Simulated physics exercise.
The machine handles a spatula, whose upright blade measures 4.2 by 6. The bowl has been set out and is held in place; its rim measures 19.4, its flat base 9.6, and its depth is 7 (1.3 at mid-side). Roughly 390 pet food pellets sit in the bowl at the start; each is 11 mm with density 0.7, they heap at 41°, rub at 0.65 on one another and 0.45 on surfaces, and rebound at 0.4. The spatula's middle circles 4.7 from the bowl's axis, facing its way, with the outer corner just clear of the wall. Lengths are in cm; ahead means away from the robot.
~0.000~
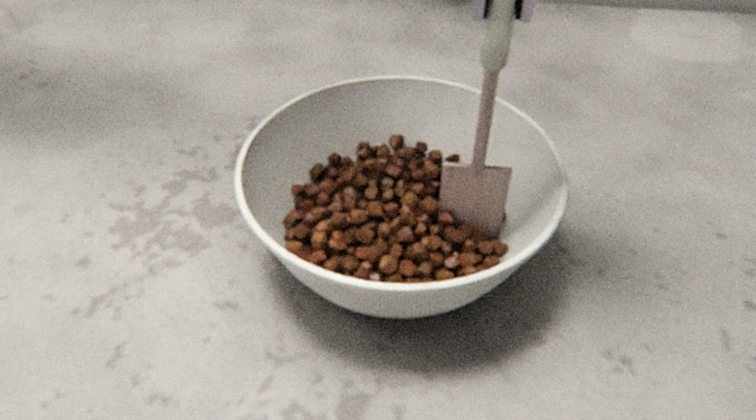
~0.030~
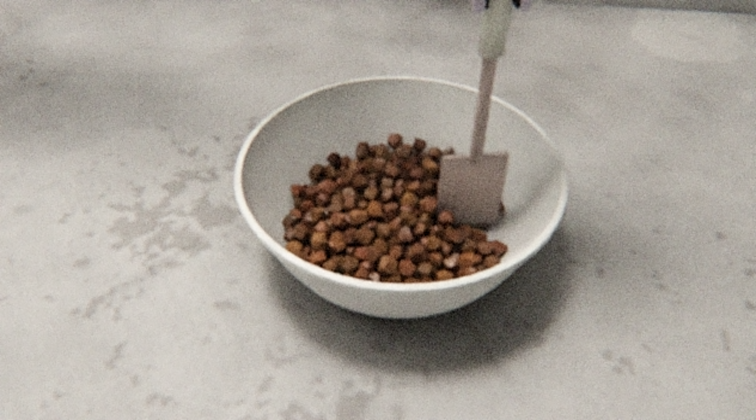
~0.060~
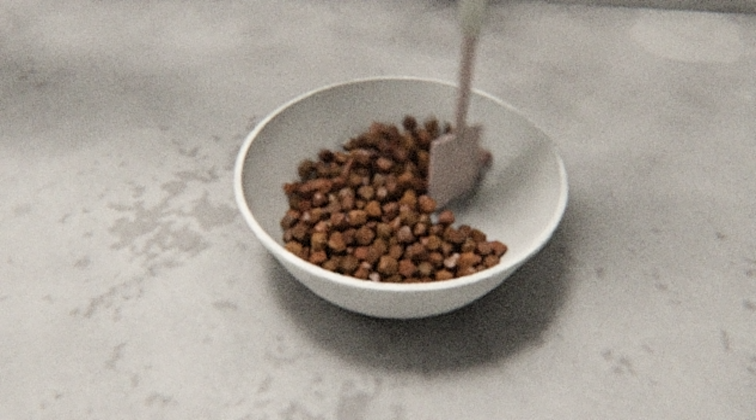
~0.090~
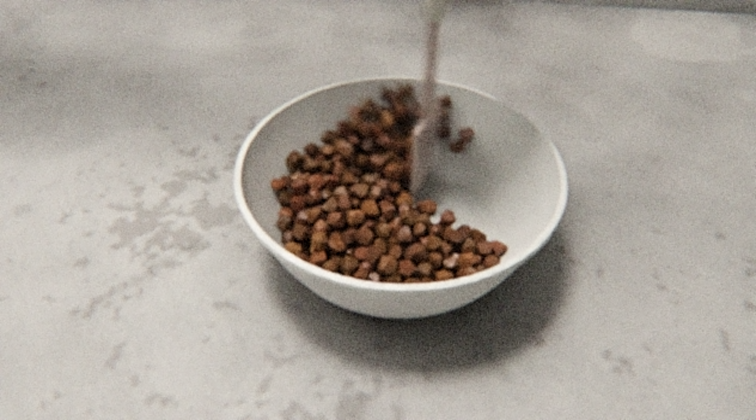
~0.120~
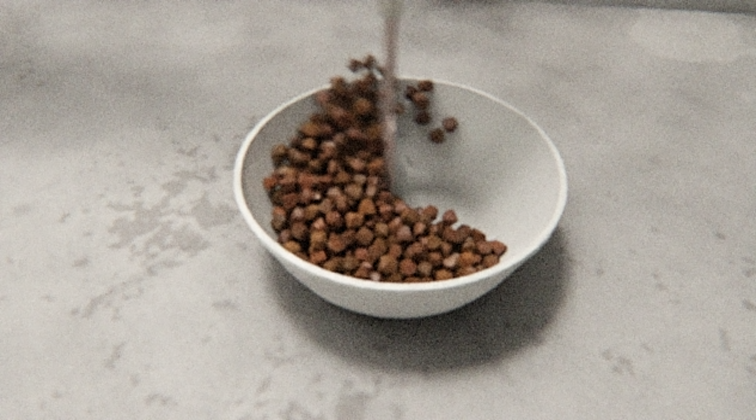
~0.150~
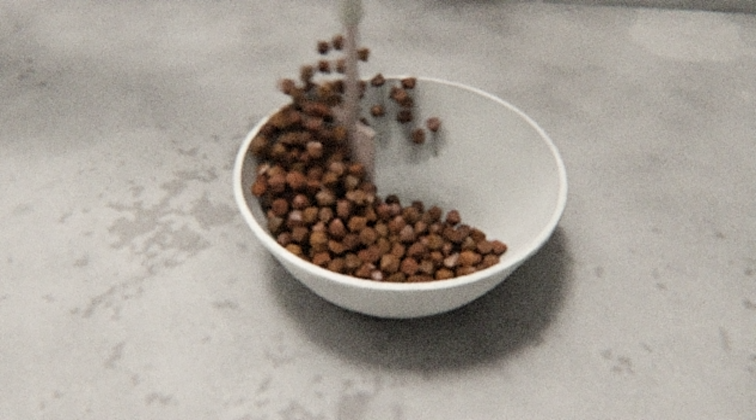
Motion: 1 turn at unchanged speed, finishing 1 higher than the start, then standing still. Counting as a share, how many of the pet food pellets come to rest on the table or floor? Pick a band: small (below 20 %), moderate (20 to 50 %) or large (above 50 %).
Moderate, from 20 to 50 %.
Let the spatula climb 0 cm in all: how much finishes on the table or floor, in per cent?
Around 25 %.
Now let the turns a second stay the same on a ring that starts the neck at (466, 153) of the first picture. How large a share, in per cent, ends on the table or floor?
Table or floor share: Near 15 %.
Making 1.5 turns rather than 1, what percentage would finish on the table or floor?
30 %.
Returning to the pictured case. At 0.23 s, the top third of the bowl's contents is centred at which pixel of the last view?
The upper third is centred close to (320, 227).
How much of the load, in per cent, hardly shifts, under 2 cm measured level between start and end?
5 %.
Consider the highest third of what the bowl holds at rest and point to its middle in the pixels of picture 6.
I'd say close to (438, 166).
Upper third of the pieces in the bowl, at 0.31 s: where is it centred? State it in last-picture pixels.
I'd say about (471, 247).
After 0.23 s, 217° round, highest piece 13 above the table; 357 in the bowl, 31 in flight or on the tool.
After 0.31 s, 298° round, highest piece 14 above the table; 318 in the bowl, 14 on the table or floor, 56 in flight or on the tool.
After 0.54 s, 0° round, highest piece 8 above the table; 279 in the bowl, 109 on the table or floor.
After 1.24 s, 0° round, highest piece 6 above the table; 279 in the bowl, 109 on the table or floor.
At rest, 279 in the bowl, 109 on the table or floor. That is 28 % on the table or floor.
